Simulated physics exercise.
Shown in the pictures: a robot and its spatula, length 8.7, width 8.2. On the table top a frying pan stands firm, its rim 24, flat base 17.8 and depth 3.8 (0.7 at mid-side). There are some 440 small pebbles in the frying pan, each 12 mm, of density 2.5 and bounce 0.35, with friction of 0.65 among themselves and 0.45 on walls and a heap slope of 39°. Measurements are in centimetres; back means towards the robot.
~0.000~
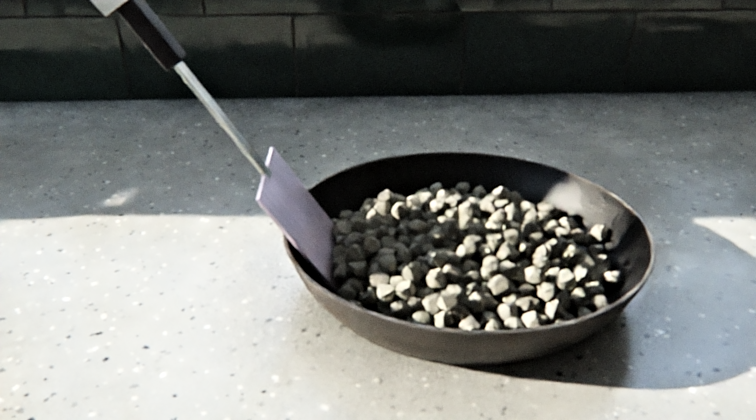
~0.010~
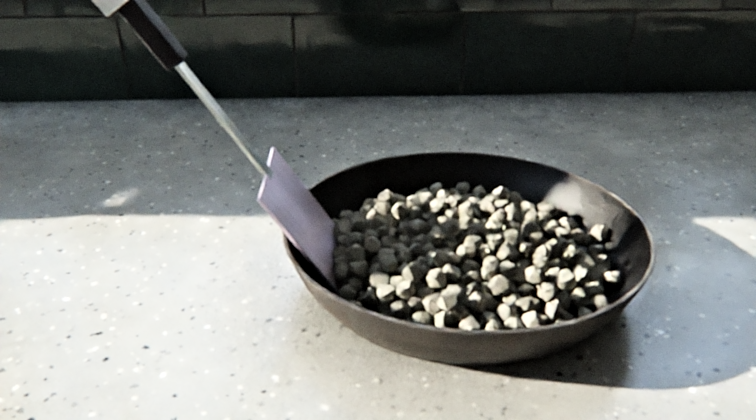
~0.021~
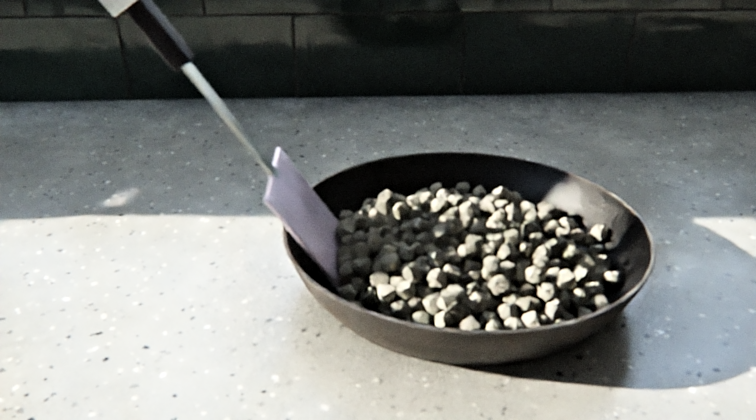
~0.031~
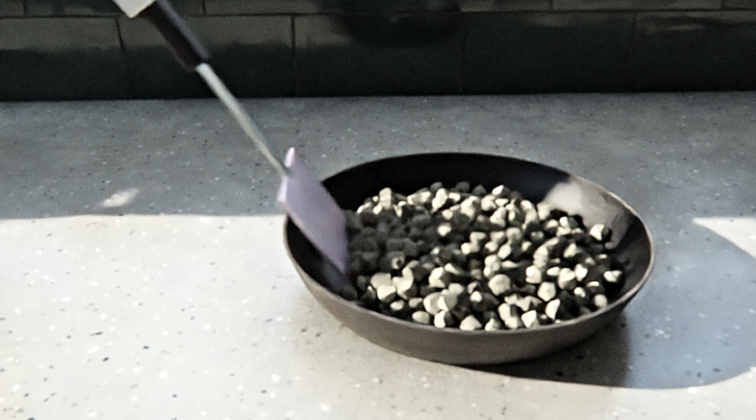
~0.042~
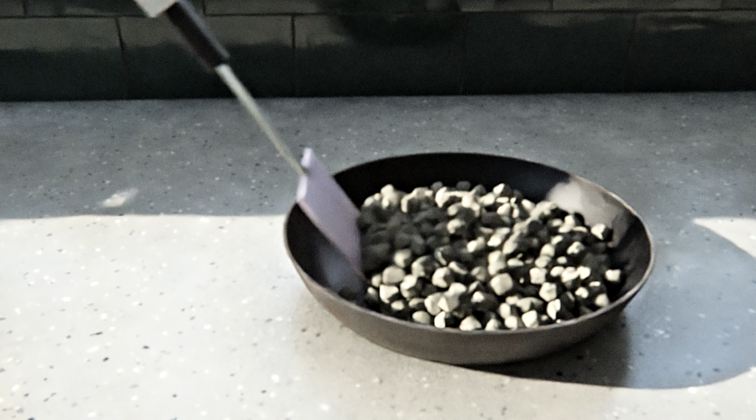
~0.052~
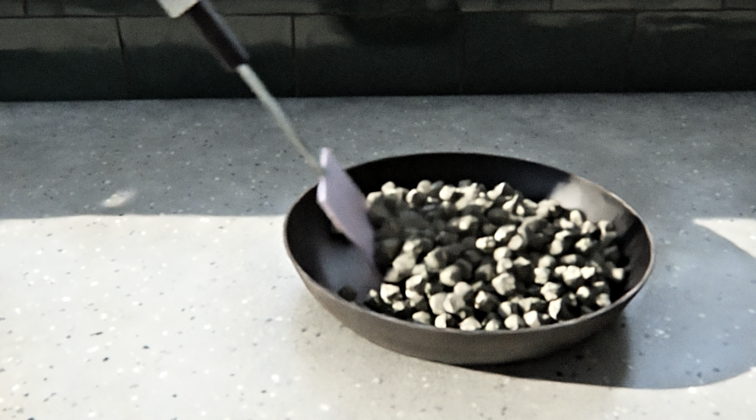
A dark frying pan heaped with small pale grey-green pebbles sits right of centre on a speckled grey surface, seen from slightly above with dark tiles behind. A pale purple spatula with a metal shaft and dark handle slants down from the upper left into the pan's left side. The spatula barely moves at first, then pushes rightward, shifting nearby pebbles and baring dark pan, while the camera stays still.
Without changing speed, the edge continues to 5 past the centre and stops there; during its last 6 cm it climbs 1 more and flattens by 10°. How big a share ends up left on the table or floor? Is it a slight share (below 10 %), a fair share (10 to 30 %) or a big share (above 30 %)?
It is a fair share.
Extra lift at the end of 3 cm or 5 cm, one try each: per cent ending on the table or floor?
First try around 20 percent, second try around 20 percent.
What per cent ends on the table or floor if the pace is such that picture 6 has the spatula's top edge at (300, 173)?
My guess is around 5 percent.
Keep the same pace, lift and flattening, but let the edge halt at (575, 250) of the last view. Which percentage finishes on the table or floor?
Something close to 30 in a hundred.
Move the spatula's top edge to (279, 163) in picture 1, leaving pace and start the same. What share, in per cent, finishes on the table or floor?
Roughly 15%.
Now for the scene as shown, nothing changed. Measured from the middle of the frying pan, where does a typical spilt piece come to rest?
18 cm or so.
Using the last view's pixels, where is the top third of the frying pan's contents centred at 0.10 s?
It is centred close to (506, 220).
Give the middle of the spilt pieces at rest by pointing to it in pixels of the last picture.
Approximately at (689, 261).
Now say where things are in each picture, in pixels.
In the first frame, the spatula top edge at (265, 171), sloping 57°; upper third of the load around (459, 243), from x 335 to 610, top at y 190; 444 in the frying pan.
In the second frame, the spatula top edge at (266, 171), sloping 57°; upper third of the load around (459, 243), from x 335 to 610, top at y 190.
In the third frame, the spatula top edge at (272, 172), sloping 57°; upper third of the load around (456, 243), from x 335 to 610, top at y 190.
In the fourth frame, the spatula top edge at (286, 172), sloping 57°; upper third of the load around (449, 240), from x 335 to 610, top at y 190.
In the fifth frame, the spatula top edge at (304, 172), sloping 57°; upper third of the load around (456, 235), from x 335 to 610, top at y 190.
In the sixth frame, the spatula top edge at (323, 172), sloping 57°; upper third of the load around (461, 233), from x 335 to 615, top at y 185; 444 in the frying pan.
After 0.08 s, sloping 57°, highest piece 6 above the table; 444 in the frying pan.
After 0.10 s, sloping 53°, highest piece 8 above the table; 444 in the frying pan.
After 0.31 s, sloping 47°, highest piece 6 above the table; 385 in the frying pan, 53 on the table or floor, 6 on the blade or in flight.
After 1.36 s, sloping 47°, highest piece 5 above the table; 383 in the frying pan, 61 on the table or floor.
In the end, 383 in the frying pan, 61 on the table or floor. That is 14 % on the table or floor.
